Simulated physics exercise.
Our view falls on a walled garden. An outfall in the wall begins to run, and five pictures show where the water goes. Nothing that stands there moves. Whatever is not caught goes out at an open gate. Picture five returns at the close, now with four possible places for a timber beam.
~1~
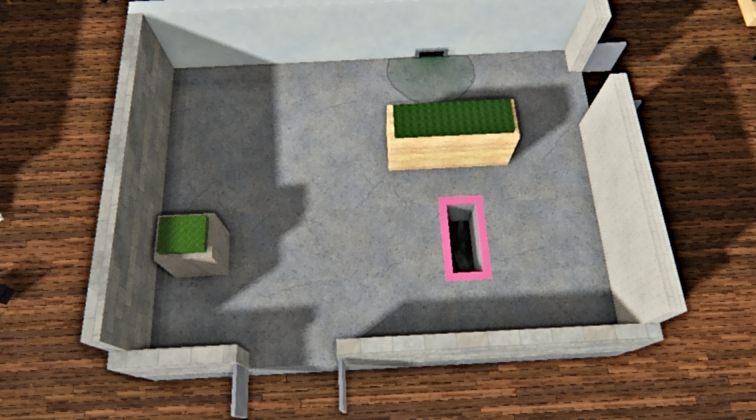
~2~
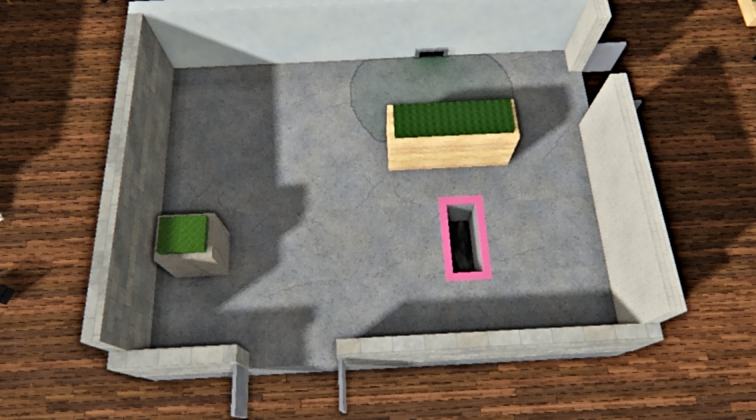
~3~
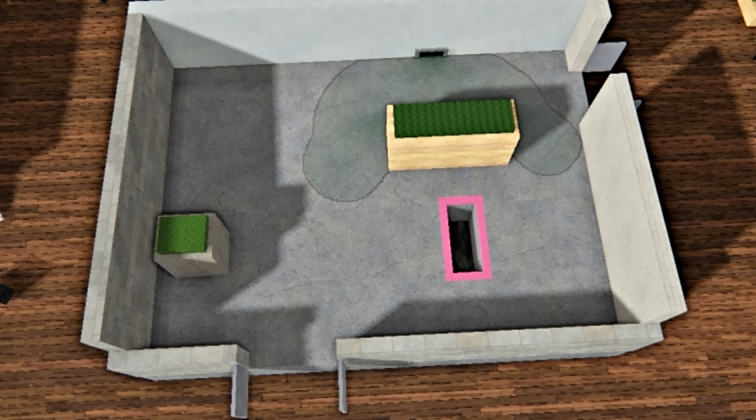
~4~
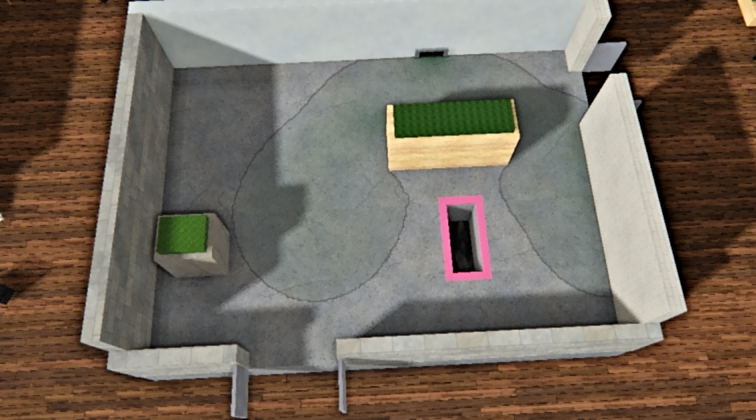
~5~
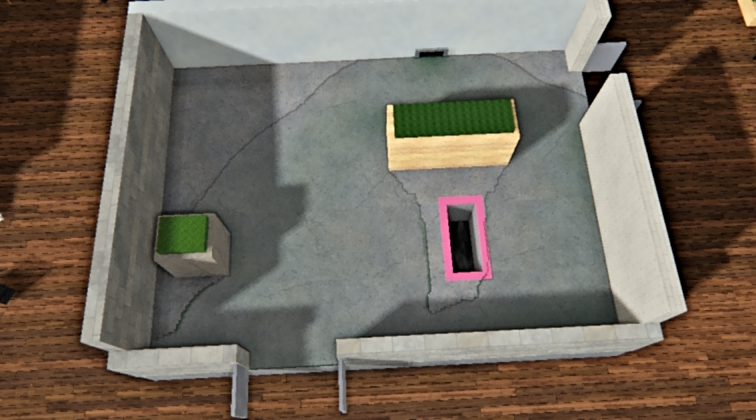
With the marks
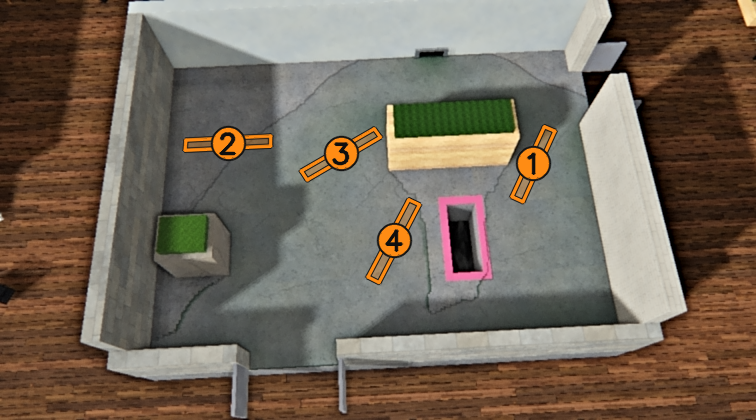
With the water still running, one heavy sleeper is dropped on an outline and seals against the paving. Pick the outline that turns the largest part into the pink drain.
1 works best here.
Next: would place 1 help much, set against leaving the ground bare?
Yes, by a good deal.
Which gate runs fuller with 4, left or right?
The left gate.
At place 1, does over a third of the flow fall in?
No.
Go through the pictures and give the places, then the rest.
Outfall at (431, 53); pink drain at (465, 237); open gate at (295, 351); open gate at (574, 98); water covers 4 % of the ground and shows as far out as (399, 86); pink drain still dry.
Water covers 12 % of the ground and shows as far out as (361, 120); pink drain still dry.
Water covers 22 % of the ground and shows as far out as (326, 186); pink drain still dry.
Water covers 43 % of the ground and shows as far out as (257, 272); pink drain still dry.
Water covers 65 % of the ground and shows as far out as (215, 300); pink drain still dry.
On the marked copy, 1 from (517, 199) to (549, 128); 2 from (185, 145) to (270, 141); 3 from (304, 175) to (377, 133); 4 from (373, 279) to (414, 202).
If 1 is chosen, about 18 % of the stream runs into the pink drain, about 81 % out by the gates.
If 2 is chosen, about 12 % of the stream runs into the pink drain, about 88 % out by the gates.
If 3 is chosen, about 11 % of the stream runs into the pink drain, about 89 % out by the gates.
If 4 is chosen, about 11 % of the stream runs into the pink drain, about 89 % out by the gates.
